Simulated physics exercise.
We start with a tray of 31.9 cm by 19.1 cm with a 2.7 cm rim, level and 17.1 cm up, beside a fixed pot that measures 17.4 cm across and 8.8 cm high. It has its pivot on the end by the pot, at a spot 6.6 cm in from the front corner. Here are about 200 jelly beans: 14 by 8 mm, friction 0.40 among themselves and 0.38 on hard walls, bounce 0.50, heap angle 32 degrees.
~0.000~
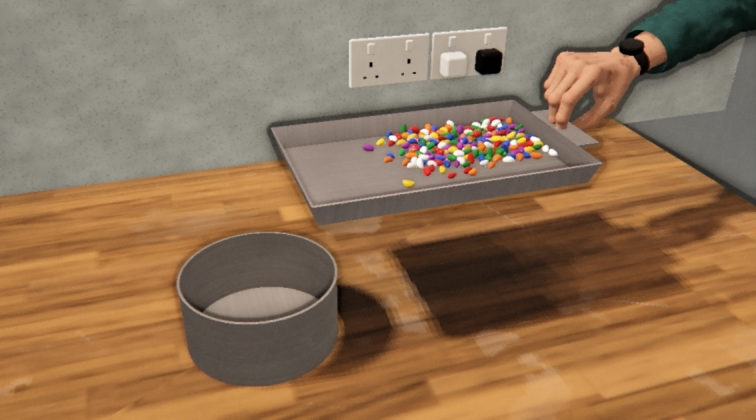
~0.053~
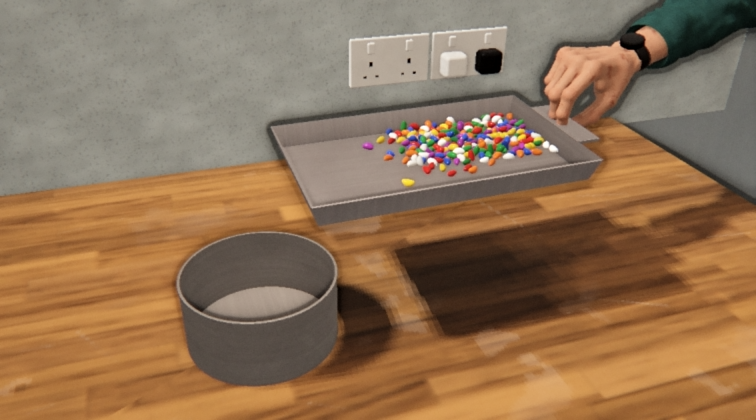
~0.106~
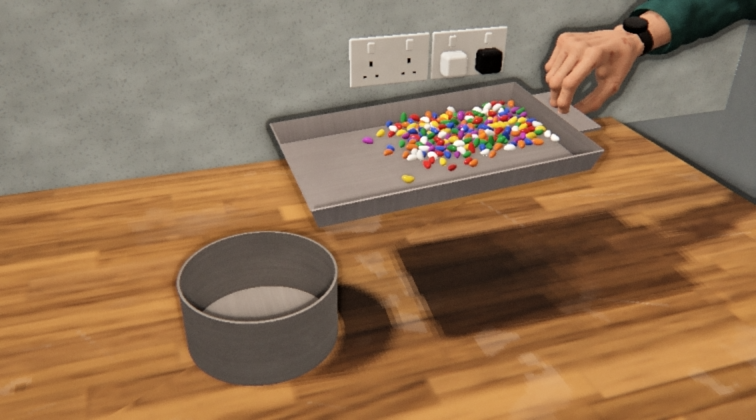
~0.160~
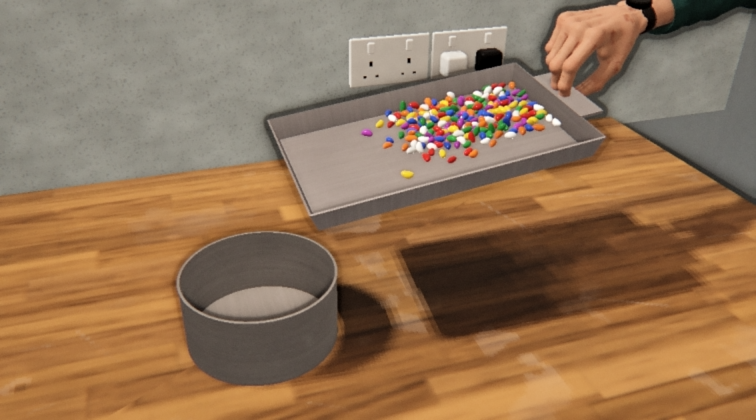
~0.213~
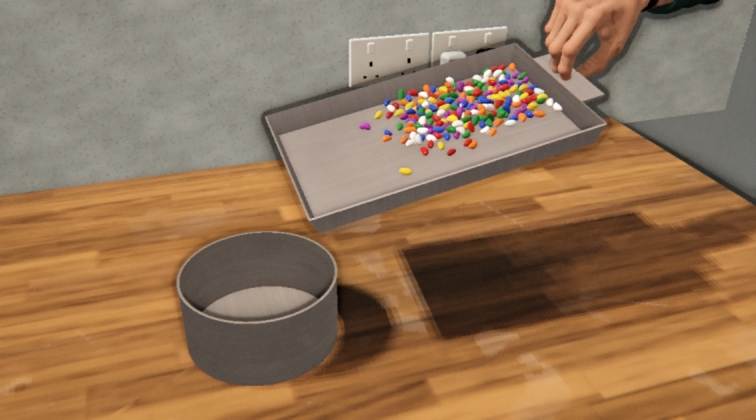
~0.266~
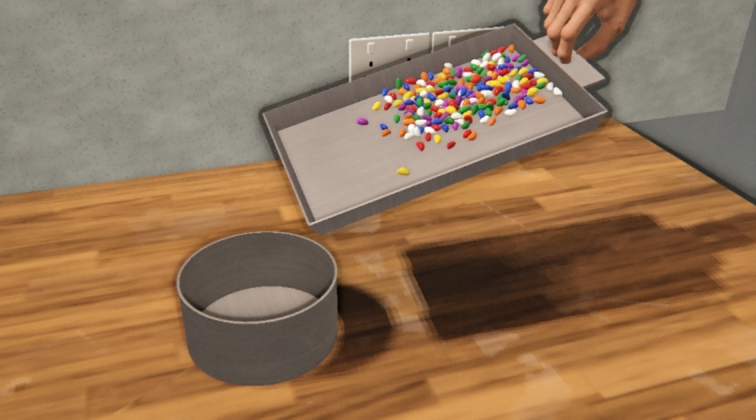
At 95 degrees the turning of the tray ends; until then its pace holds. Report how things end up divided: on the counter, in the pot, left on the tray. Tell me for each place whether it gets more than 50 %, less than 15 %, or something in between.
I expect counter: In between, pot: More than 50 %, tray: Less than 15 %.
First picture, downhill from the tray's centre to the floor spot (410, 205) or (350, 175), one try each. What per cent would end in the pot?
Around 35 % for the first direction, around 55 % for the second.
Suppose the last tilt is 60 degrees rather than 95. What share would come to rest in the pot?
Estimate: Roughly 40 percent.
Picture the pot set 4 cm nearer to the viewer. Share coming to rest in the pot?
Expect something close to 100 per cent.
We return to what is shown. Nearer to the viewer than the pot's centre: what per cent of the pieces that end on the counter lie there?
About 100 percent of the spill.
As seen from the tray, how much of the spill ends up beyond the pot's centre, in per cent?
Around 70 in a hundred.
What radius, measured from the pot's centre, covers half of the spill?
Some 20 centimetres.
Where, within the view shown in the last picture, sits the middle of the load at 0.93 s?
Estimated load position: Around (277, 336).
After 0.66 s, tilt 55 degrees; the tray holds 100 %, the pot 0 %.
After 0.93 s, tilt 80 degrees; the tray holds 20 %, the pot 35 %.
Then, at 1.30 s, tilt 95 degrees; the tray holds 0 %, the pot 60 %.
At rest (2.3 s), counter 40 %, pot 60 %, tray 0 %.
